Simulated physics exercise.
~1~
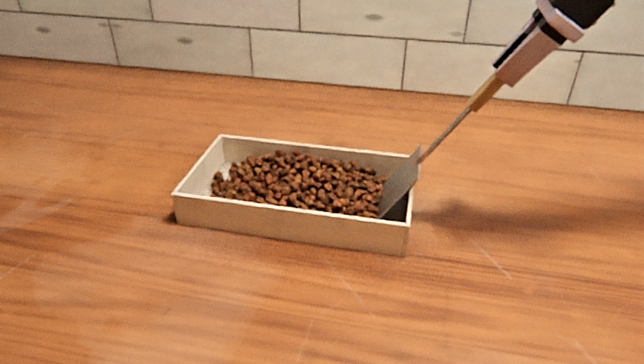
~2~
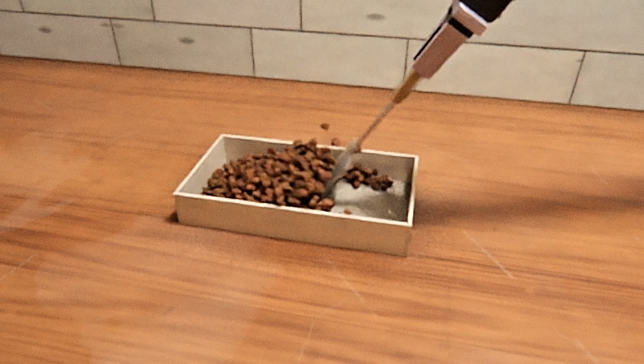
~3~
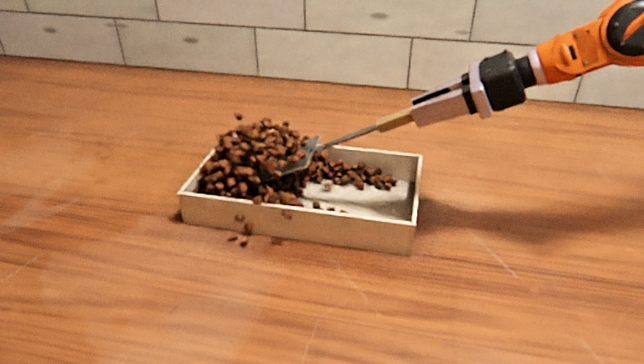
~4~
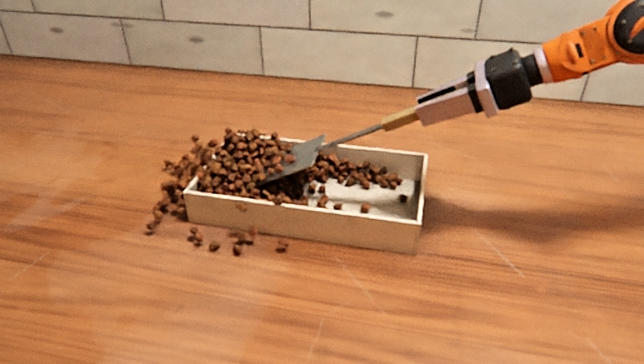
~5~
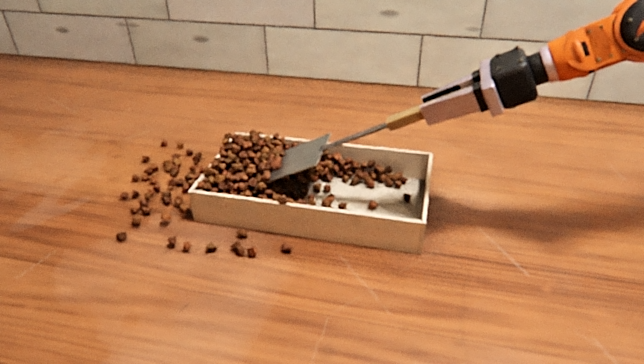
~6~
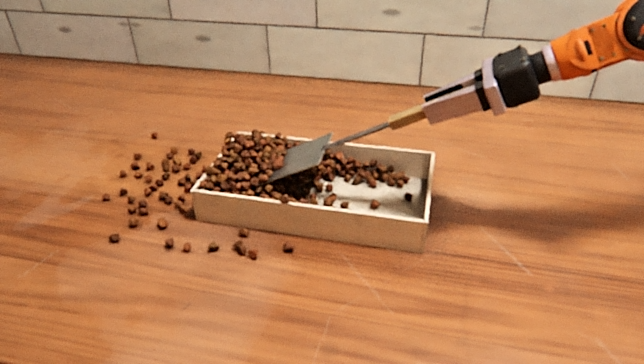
At the start, a robot arm holds a flat metal paddle at the right end of a shallow, pale rectangular tray filled with brown pellets on a wooden surface. The paddle sweeps left through the tray, pushing the pellets into a heap and baring part of the bottom. As the paddle tilts flatter, the pile swells above the left end and some pellets fly up. Pellets then spill over the left end and front edge, scattering across the wood. Finally, the paddle rests against the remaining heap, with most pellets still in the tray.
